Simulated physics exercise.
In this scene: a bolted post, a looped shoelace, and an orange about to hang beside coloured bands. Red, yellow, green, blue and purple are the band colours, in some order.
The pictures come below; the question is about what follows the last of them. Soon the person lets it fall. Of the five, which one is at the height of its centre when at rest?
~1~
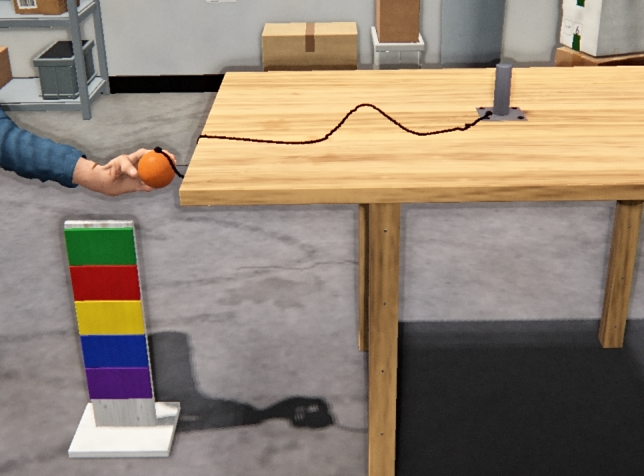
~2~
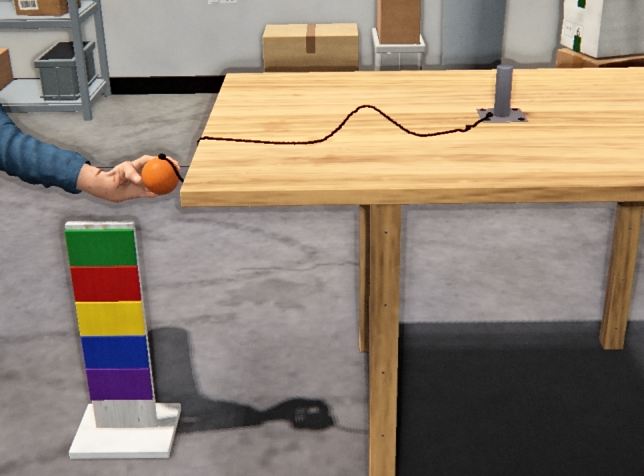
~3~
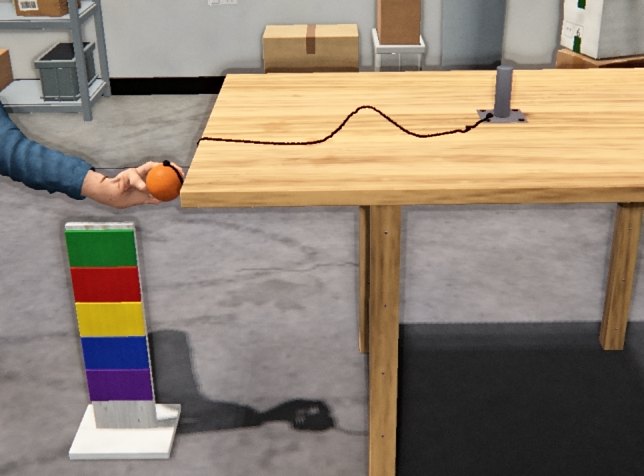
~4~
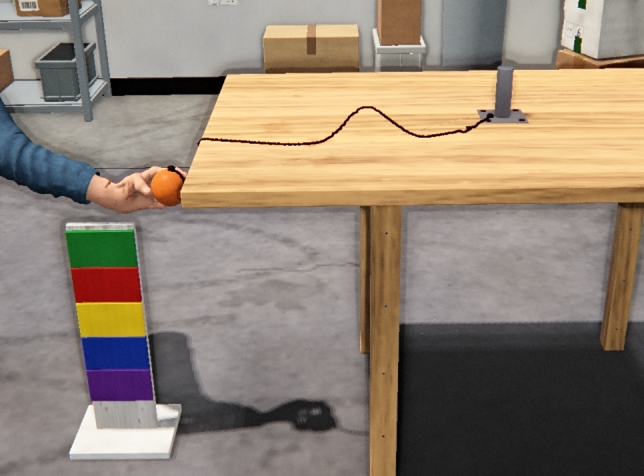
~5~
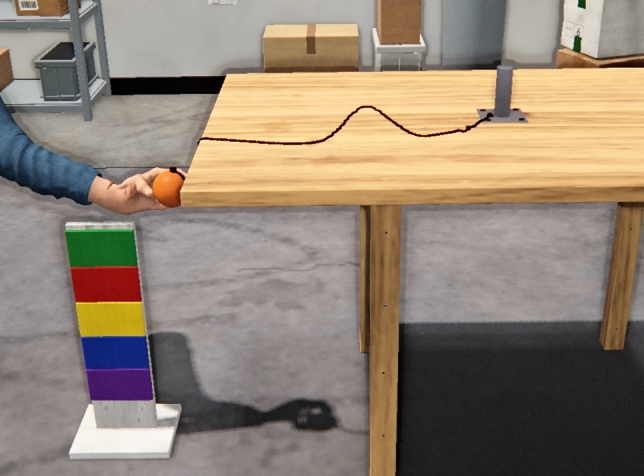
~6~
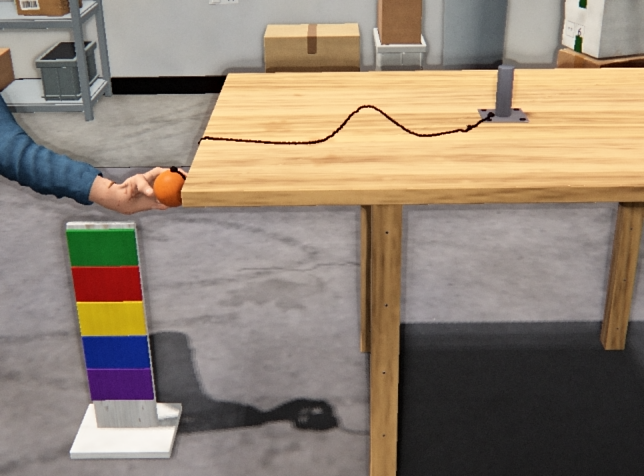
At rest, its centre is at the height of purple.
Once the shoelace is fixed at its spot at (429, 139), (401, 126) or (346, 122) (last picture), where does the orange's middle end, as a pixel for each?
Roughly (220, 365), (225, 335) and (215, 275).
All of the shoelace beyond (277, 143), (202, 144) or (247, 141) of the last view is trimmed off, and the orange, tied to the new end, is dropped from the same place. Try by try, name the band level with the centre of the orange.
In the order given, it comes out as green; yellow; red.
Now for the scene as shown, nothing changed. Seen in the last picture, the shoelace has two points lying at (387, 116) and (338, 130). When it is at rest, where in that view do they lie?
First one: (306, 121); second one: (209, 154).
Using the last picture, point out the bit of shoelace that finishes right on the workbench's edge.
You'll find it close to (346, 122).
Soon after, orange near (219, 355); level with blue.
After that, orange near (236, 374); level with purple.
In the end, orange near (227, 380); level with purple. The shoelace holds its middle at purple.
